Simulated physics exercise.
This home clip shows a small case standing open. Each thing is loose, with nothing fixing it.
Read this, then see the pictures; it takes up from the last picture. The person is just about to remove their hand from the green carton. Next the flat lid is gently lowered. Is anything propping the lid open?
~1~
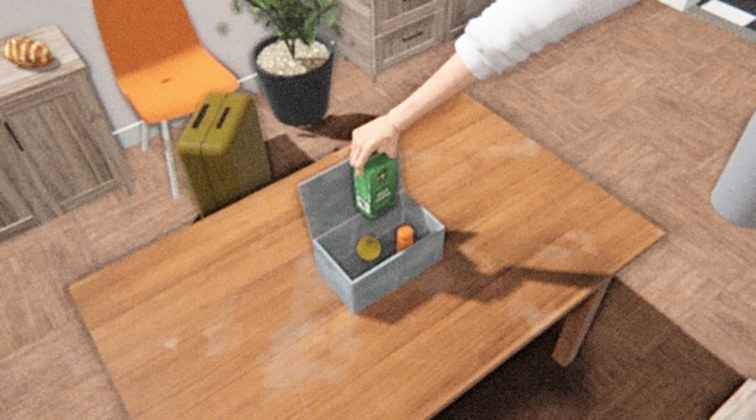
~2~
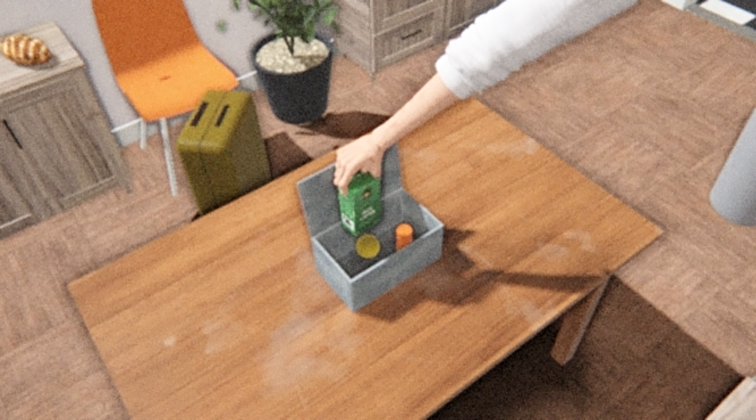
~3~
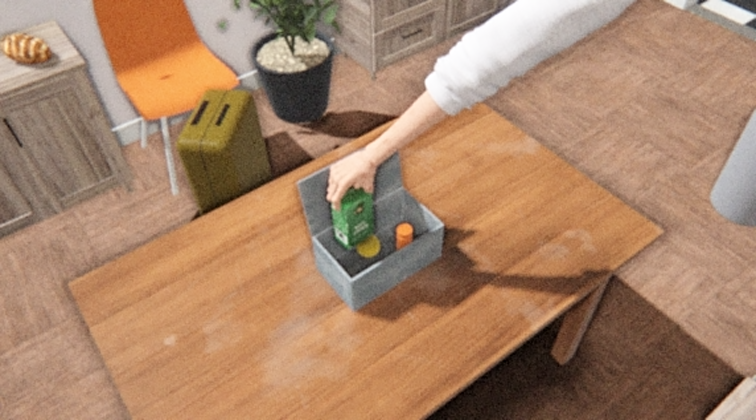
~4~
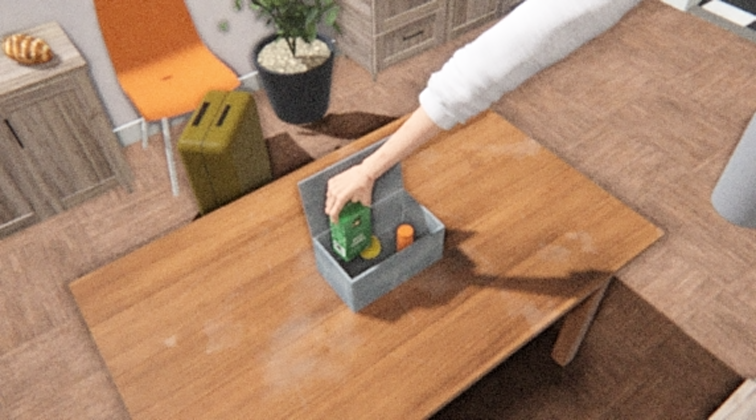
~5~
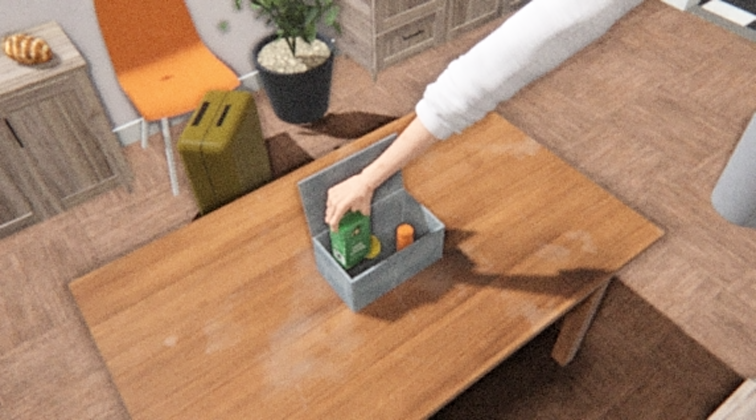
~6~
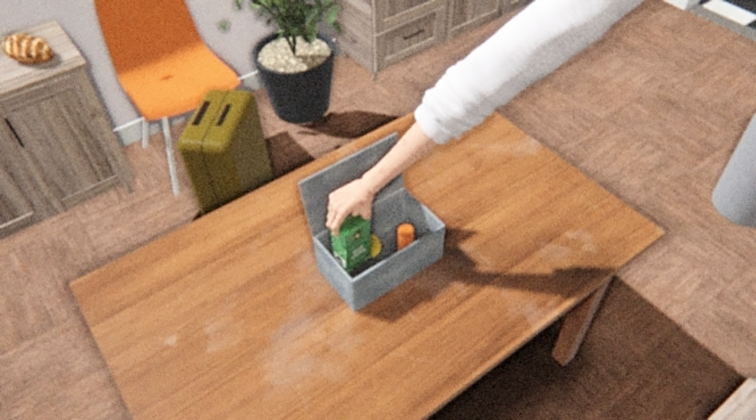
Off the rim.
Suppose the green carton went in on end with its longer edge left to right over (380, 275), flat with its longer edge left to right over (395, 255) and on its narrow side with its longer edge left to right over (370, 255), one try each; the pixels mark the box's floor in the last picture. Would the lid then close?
In case one it remains open, in case two it ends up closed and in case three it ends up closed.
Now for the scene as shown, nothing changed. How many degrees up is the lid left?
Angle: About 30°.
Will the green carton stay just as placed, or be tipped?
Once everything settles, it keeps its original angle.
Then, 0.80 s later than the last frame, lid starting down; green carton moved about its own width near (353, 257).
Then, 1.40 s later than the last frame, lid 73° above the rim; green carton moved about its own width near (353, 257).
Then, 1.80 s later than the last frame, lid 33° above the rim; green carton moved about its own width near (353, 257).
When it is over, lid 28° above the rim; moved from the start, green carton; the other 2 as before. End places, in pixels of the last picture, green carton near (353, 257).
